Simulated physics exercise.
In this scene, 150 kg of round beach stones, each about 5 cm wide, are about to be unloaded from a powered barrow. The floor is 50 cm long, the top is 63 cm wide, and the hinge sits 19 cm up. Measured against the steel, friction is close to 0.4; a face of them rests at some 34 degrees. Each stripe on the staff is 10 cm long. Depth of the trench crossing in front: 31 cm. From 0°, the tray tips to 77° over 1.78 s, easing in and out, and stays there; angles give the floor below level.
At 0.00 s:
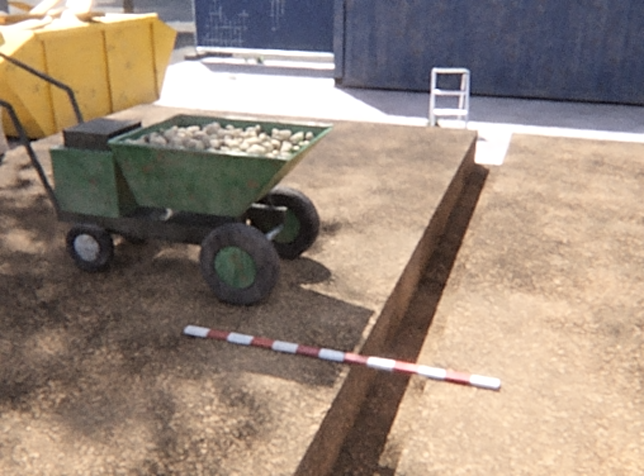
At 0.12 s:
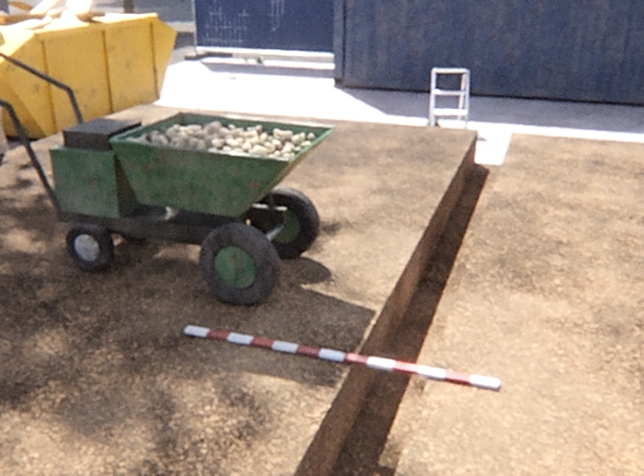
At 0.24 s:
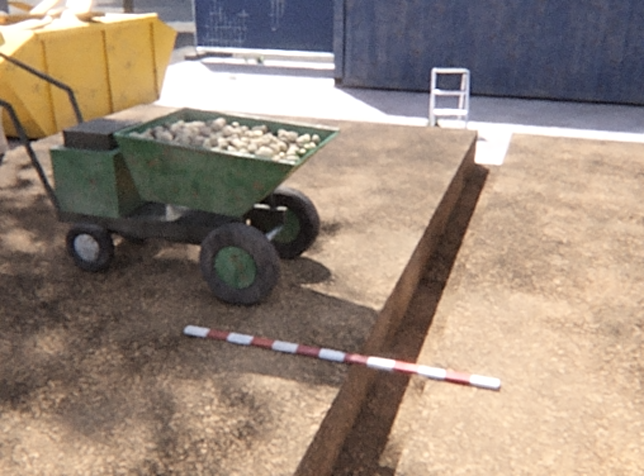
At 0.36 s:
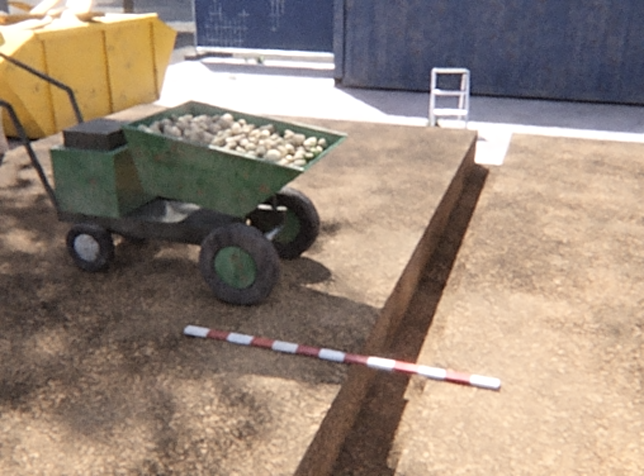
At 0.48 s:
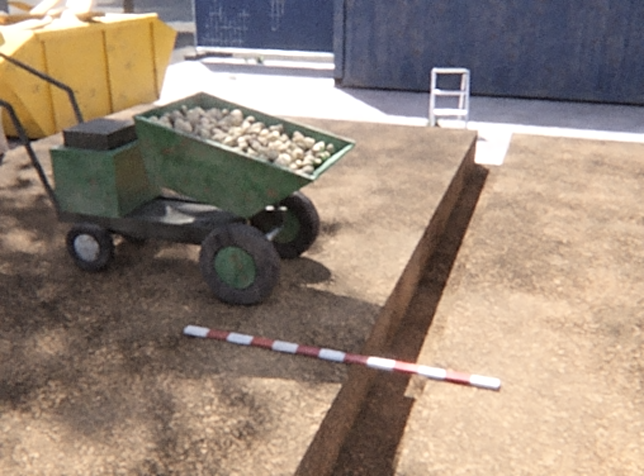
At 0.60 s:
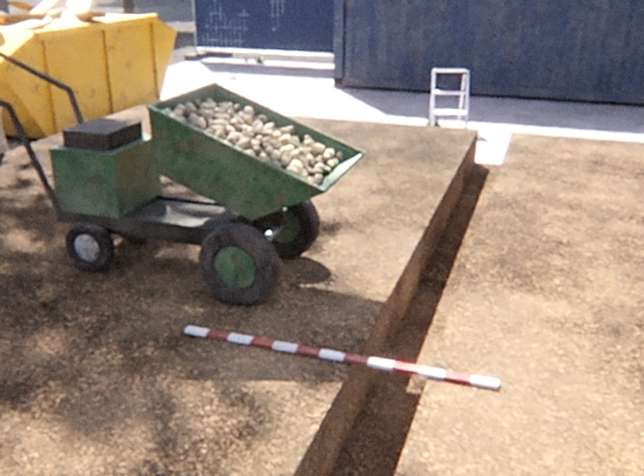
The green tray full of pale stones tilts steadily down to the right on its barrow.
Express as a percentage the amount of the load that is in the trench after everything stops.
The amount is close to 97 per cent of the load.
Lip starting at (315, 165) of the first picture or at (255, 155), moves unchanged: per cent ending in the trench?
About 85 per cent first, then about 60 per cent.
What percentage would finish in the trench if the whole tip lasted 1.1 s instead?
Then roughly 95 percent.
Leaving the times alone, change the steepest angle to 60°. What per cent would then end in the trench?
With that change, near 100 per cent.
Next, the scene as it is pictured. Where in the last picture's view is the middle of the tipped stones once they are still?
In the last view, about (418, 338).
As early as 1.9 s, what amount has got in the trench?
Around 80 per cent of it.
After 1.3 s the floor is at 65°; 91 % in the tray, 1 % short of the trench, 8 % in the trench; the foremost stones are at (421, 280).
After 1.9 s the floor is at 77°; 17 % in the tray, 2 % short of the trench, 81 % in the trench; the foremost stones are at (450, 313).
After 2.2 s the floor is at 77°; 2 % in the tray, 2 % short of the trench, 95 % in the trench, 1 % past the trench; the foremost stones are at (482, 304).
After 4.2 s the floor is at 77°; 0 % in the tray, 2 % short of the trench, 97 % in the trench, 1 % past the trench; the foremost stones are at (493, 305).
